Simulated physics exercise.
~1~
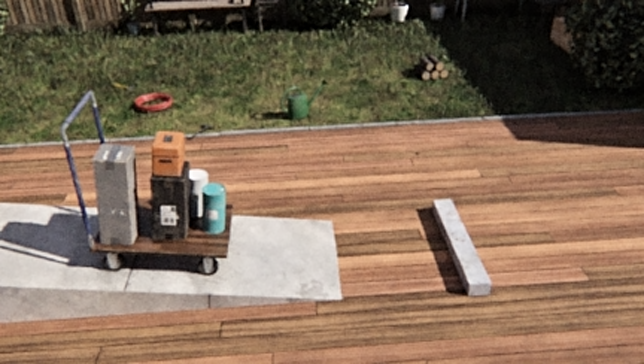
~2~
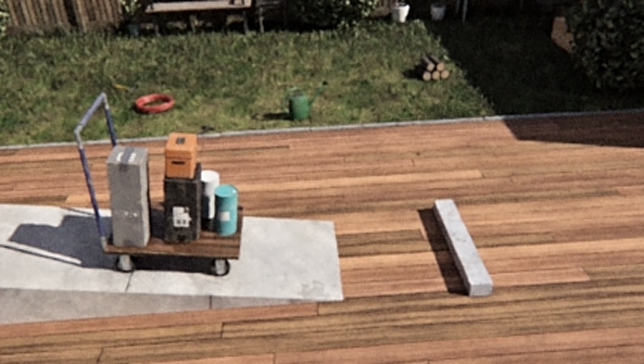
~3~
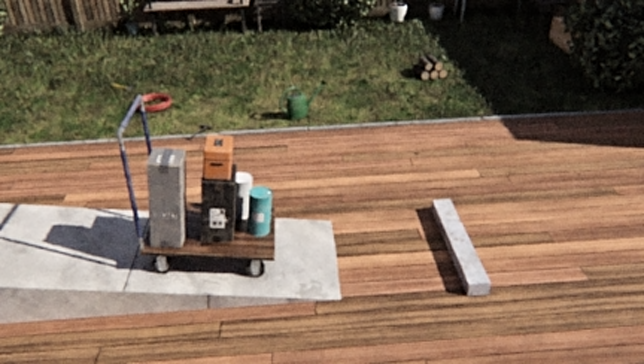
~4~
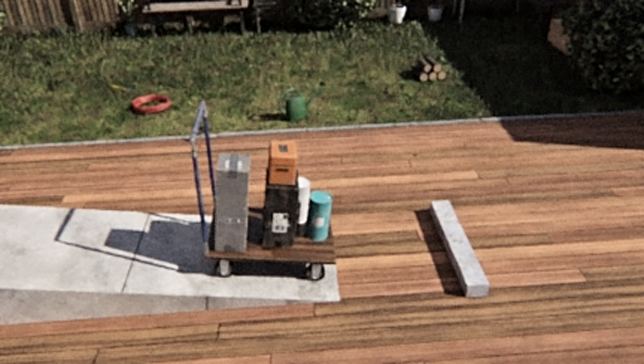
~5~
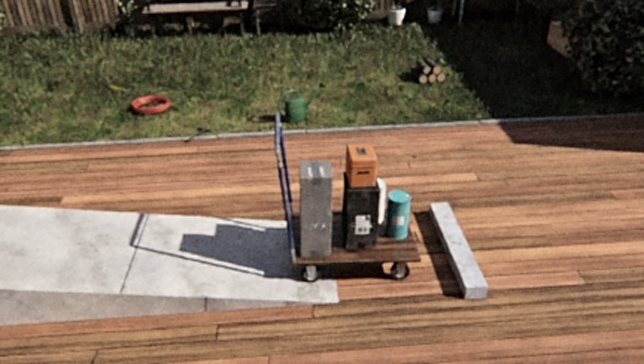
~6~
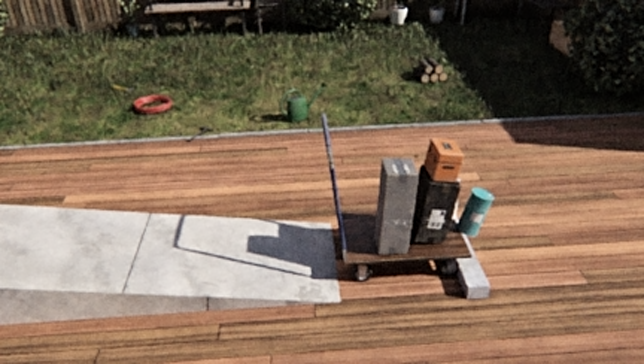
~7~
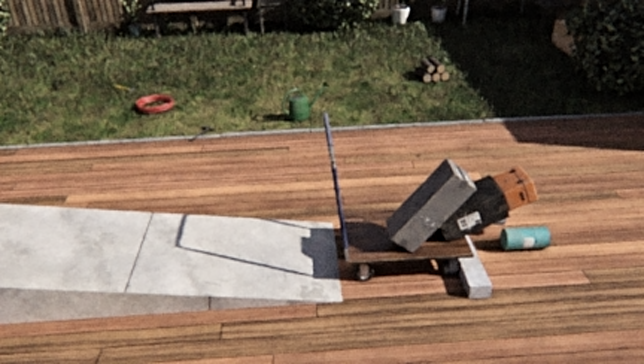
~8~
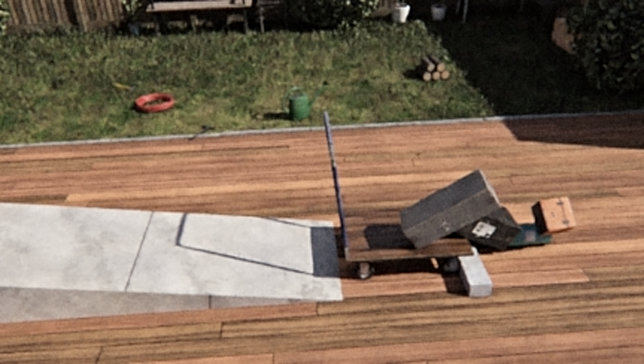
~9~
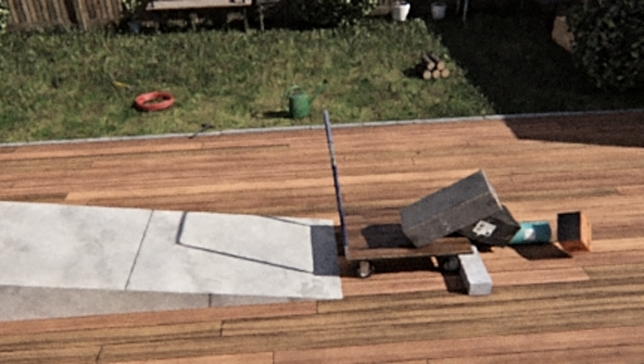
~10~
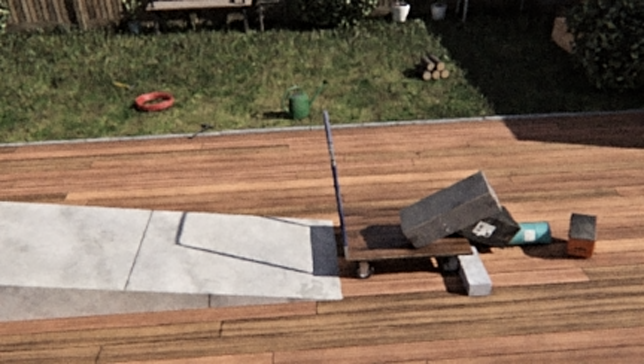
On a wooden deck beside a lawn, a flat trolley loaded with a tall grey box, a black box topped by an orange toolbox, and white and turquoise canisters stands on a pale ramp. It rolls down to the right, with nobody holding it, and stops against a low kerb. The turquoise canister tips off the front, while the boxes and toolbox pitch forward after it. The toolbox tumbles farther right and ends upside down on the planks. The black box and turquoise canister lie beyond the kerb, and the grey box rests tilted over on the trolley.
